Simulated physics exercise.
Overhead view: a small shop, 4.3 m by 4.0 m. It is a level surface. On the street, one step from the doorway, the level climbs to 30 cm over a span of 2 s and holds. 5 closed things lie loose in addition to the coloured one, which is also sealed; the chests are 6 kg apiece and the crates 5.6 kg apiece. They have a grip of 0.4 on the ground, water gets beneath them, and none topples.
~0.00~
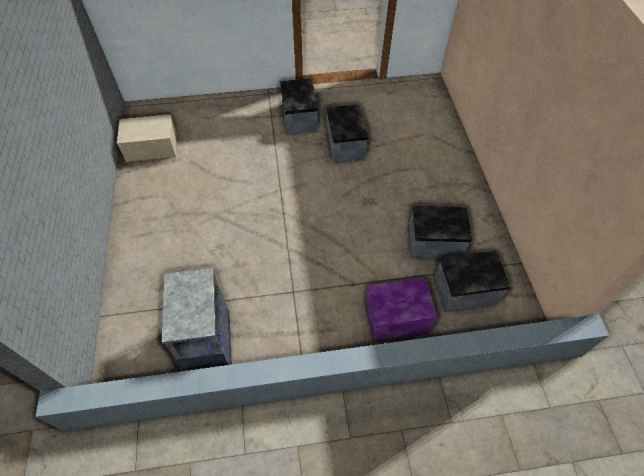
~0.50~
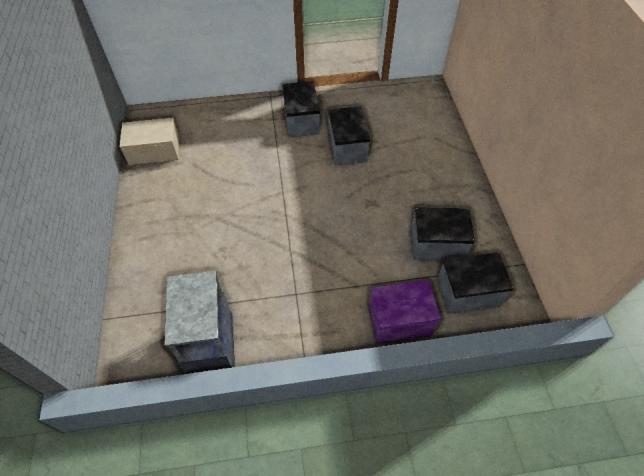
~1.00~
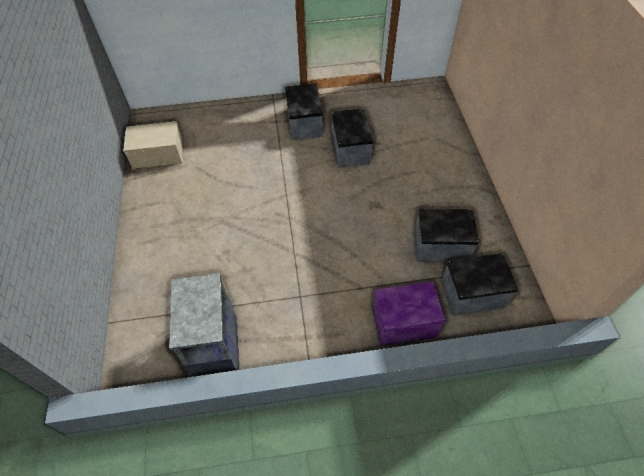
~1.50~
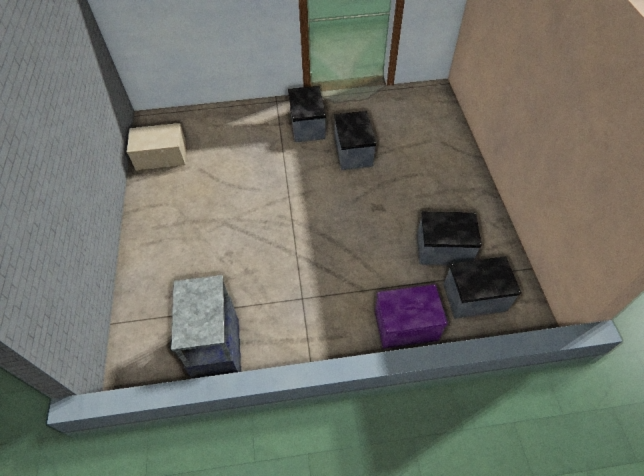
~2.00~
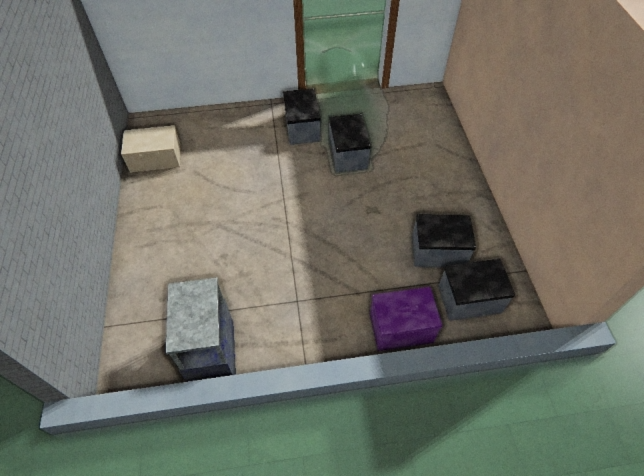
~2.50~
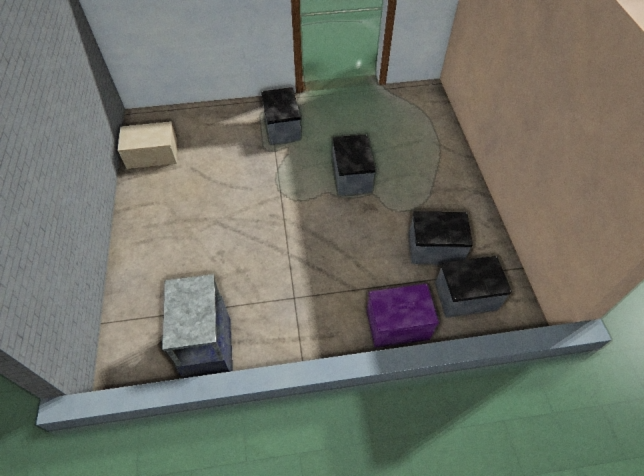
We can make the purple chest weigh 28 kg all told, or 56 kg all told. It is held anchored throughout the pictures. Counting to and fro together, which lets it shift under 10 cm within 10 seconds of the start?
I reckon the answer is the heavier of the two.
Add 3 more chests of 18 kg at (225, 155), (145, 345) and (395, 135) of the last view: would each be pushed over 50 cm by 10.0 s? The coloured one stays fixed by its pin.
Listed in order, they go beneath the bar, beneath the bar, over the bar.
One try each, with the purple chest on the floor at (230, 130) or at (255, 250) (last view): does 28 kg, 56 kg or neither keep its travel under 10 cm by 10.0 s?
Respectively, the light option succeeds and the heavy option is needed.
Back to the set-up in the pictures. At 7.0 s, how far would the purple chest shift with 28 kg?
I'd put it at about 120 cm.
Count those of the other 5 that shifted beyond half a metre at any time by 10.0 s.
4 in all.
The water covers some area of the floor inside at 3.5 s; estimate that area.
Close to 10.5 m2, I'd say.
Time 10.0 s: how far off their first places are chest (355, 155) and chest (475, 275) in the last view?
First 300 cm, then 30 cm.
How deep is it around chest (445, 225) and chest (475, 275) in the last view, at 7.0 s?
Roughly 16 and 17 cm.
After 3.5 s the purple chest would be 1 cm from its start with 28 kg and 0 cm from its start with 56 kg; 1 cm of water round it then.
After 4.5 s the purple chest would be 15 cm from its start with 28 kg and 0 cm from its start with 56 kg; 6 cm of water round it then.
After 7.0 s the purple chest would be 121 cm from its start with 28 kg and 0 cm from its start with 56 kg; 16 cm of water round it then.
After 10.0 s the purple chest would be 288 cm from its start with 28 kg and 0 cm from its start with 56 kg; 16 cm of water round it then.
